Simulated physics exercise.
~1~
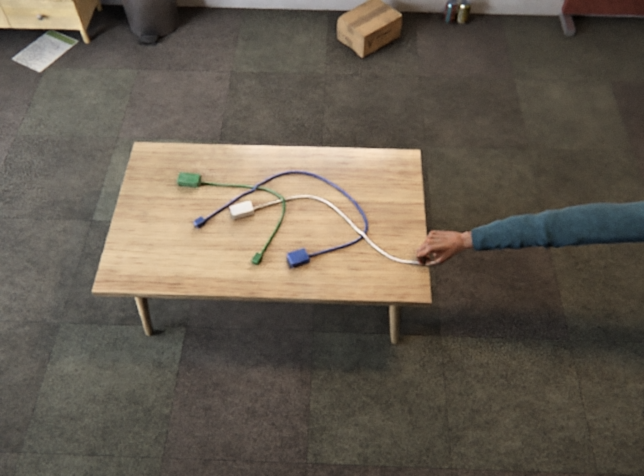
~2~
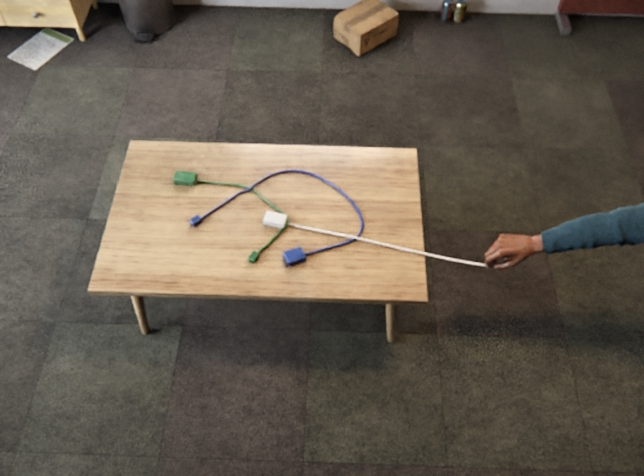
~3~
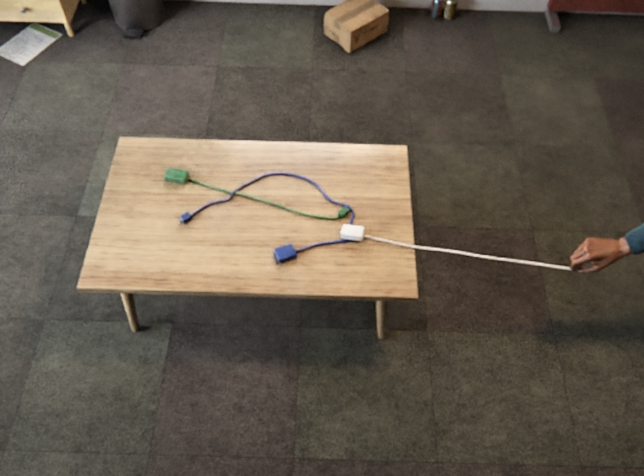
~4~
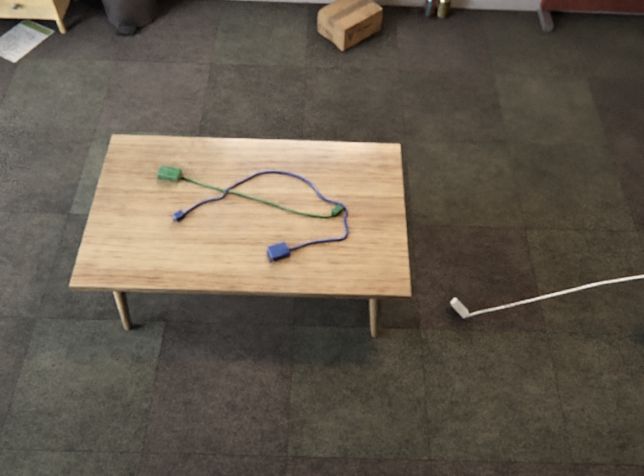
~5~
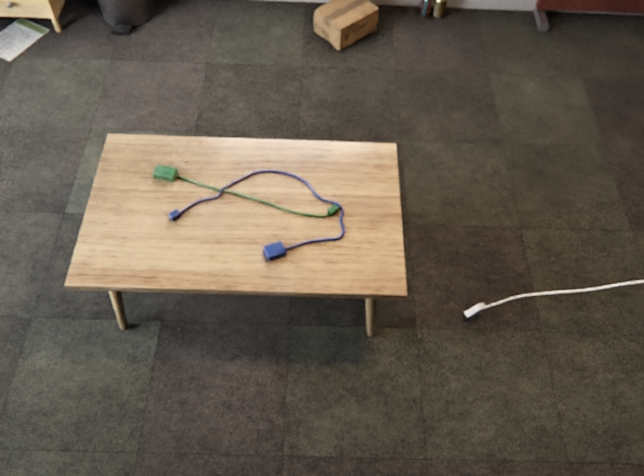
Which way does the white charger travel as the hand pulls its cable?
The white charger moves to the right, sliding across the tabletop and off the table's right edge.
